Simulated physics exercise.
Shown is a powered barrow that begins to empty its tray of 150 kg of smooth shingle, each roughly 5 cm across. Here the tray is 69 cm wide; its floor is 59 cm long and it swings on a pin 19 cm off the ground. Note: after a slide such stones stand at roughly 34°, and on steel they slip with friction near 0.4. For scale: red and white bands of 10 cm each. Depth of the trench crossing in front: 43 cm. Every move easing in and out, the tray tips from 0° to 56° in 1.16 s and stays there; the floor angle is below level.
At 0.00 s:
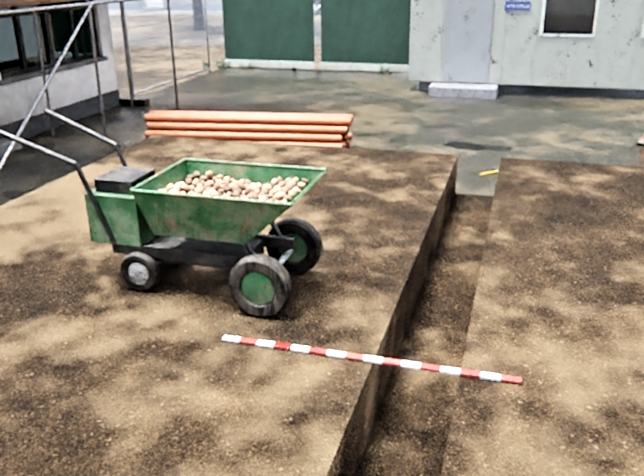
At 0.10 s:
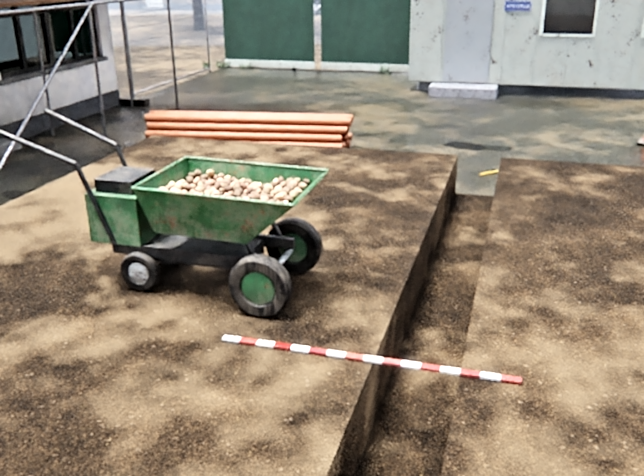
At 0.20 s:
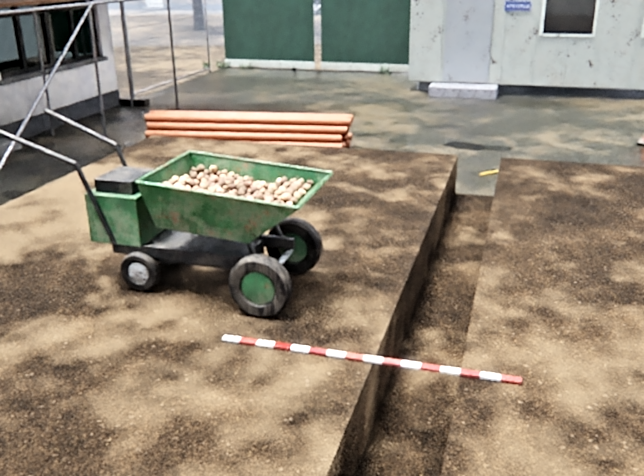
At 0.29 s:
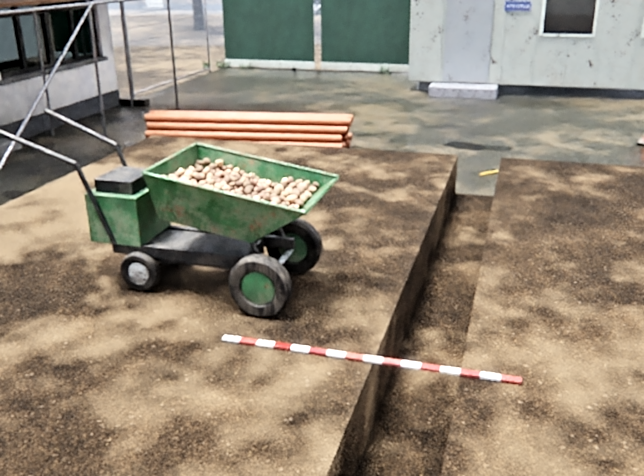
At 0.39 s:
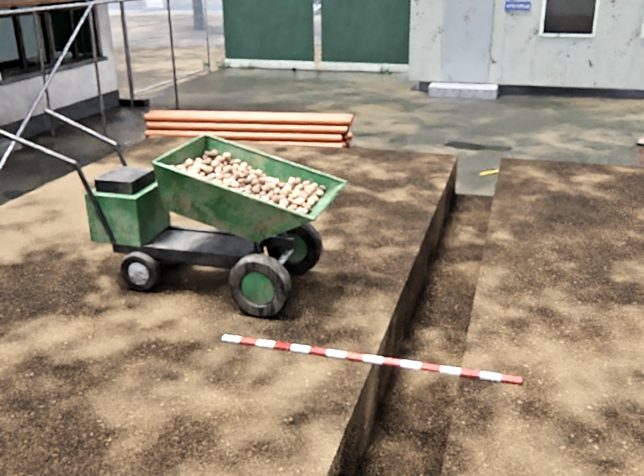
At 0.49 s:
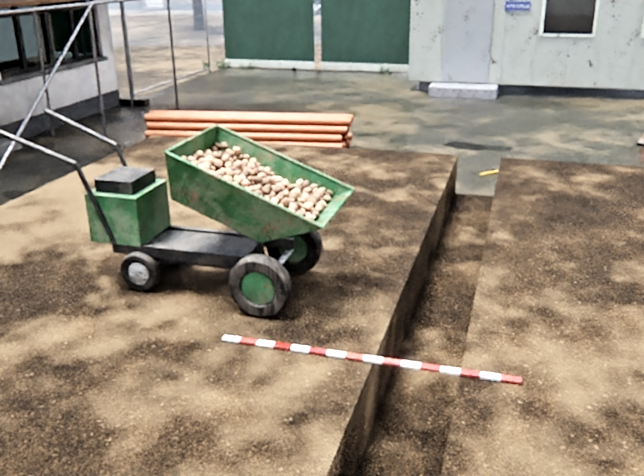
A green tray loaded with smooth stones tilts steadily down to the right on a stationary barrow.
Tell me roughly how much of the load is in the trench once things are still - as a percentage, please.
I would put it at 92 %.
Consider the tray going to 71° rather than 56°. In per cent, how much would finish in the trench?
Some 90% would finish there.
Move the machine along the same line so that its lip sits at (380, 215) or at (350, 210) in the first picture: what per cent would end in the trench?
Roughly 35 percent for the first, and 70 percent for the second.
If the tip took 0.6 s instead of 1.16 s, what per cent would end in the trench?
Estimate: About 95 %.
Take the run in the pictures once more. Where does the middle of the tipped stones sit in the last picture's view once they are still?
(429, 360).
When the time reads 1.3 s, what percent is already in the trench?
I'd say near 5 per cent at that time.
After 0.9 s the floor is at 47°; 100 % in the tray; the foremost stones are at (344, 242).
After 1.3 s the floor is at 56°; 80 % in the tray, 12 % short of the trench, 7 % in the trench; the foremost stones are at (412, 314).
After 1.6 s the floor is at 56°; 38 % in the tray, 11 % short of the trench, 51 % in the trench; the foremost stones are at (464, 364).
After 3.6 s the floor is at 56°; 0 % in the tray, 8 % short of the trench, 92 % in the trench; the foremost stones are at (464, 359).
